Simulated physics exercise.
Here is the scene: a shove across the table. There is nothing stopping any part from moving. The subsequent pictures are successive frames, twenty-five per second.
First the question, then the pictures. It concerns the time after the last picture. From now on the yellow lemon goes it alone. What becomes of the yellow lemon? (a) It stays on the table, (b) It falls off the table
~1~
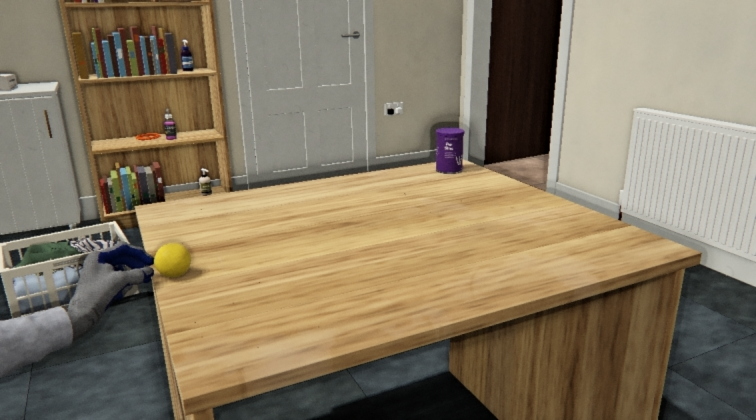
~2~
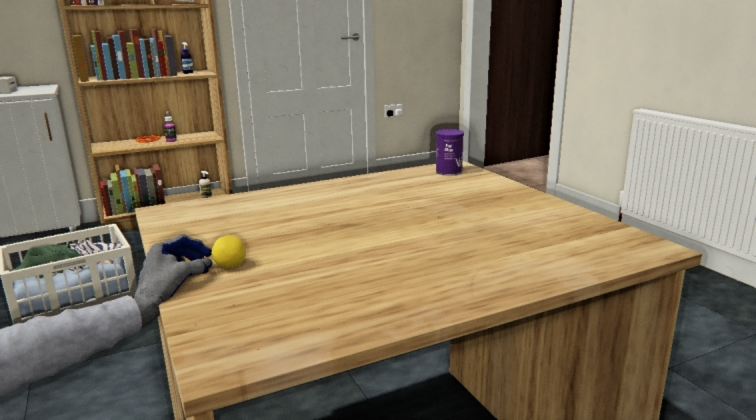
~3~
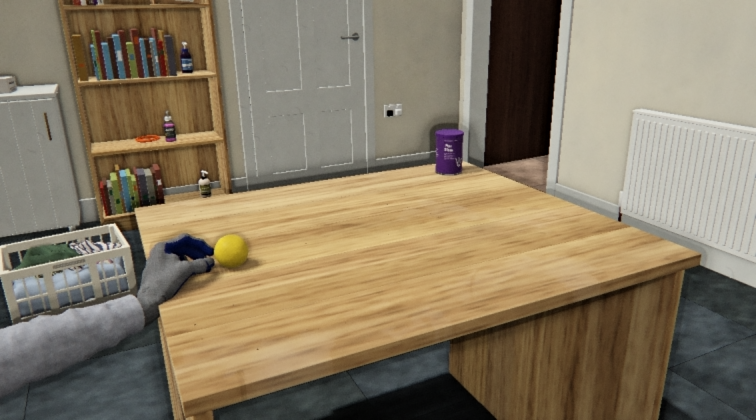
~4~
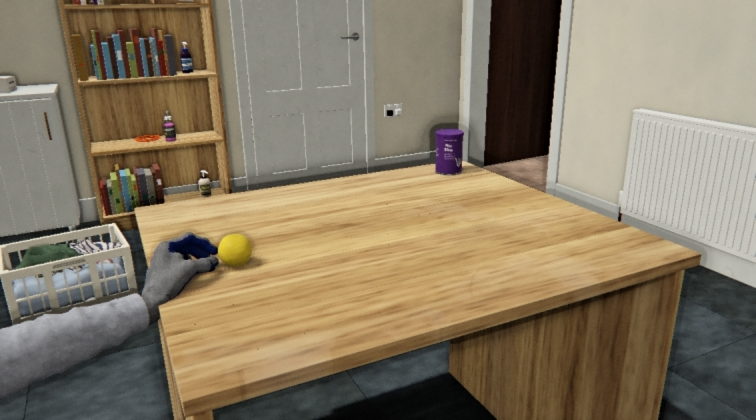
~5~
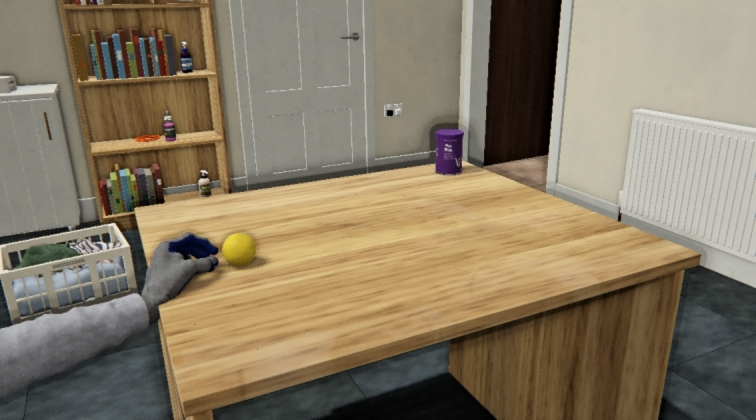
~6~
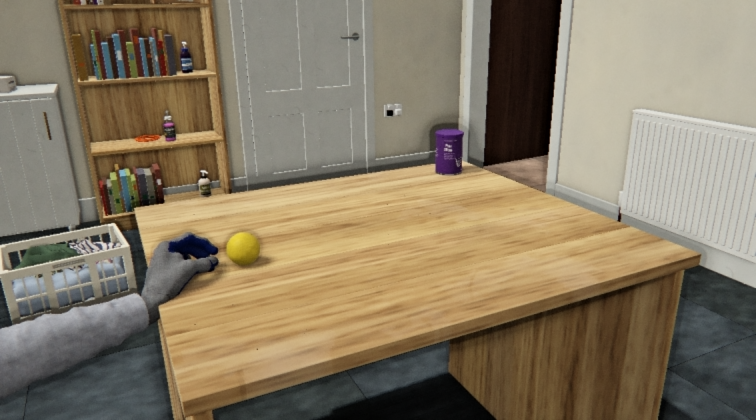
It stays on the table.
Then, 0.30 s on from there, yellow lemon shifted about its own width near (269, 244).
Then, 0.60 s on from there, yellow lemon shifted well along near (287, 241).
In the end, moved from the start, yellow lemon. At the end, from the last picture's camera, yellow lemon near (300, 239).
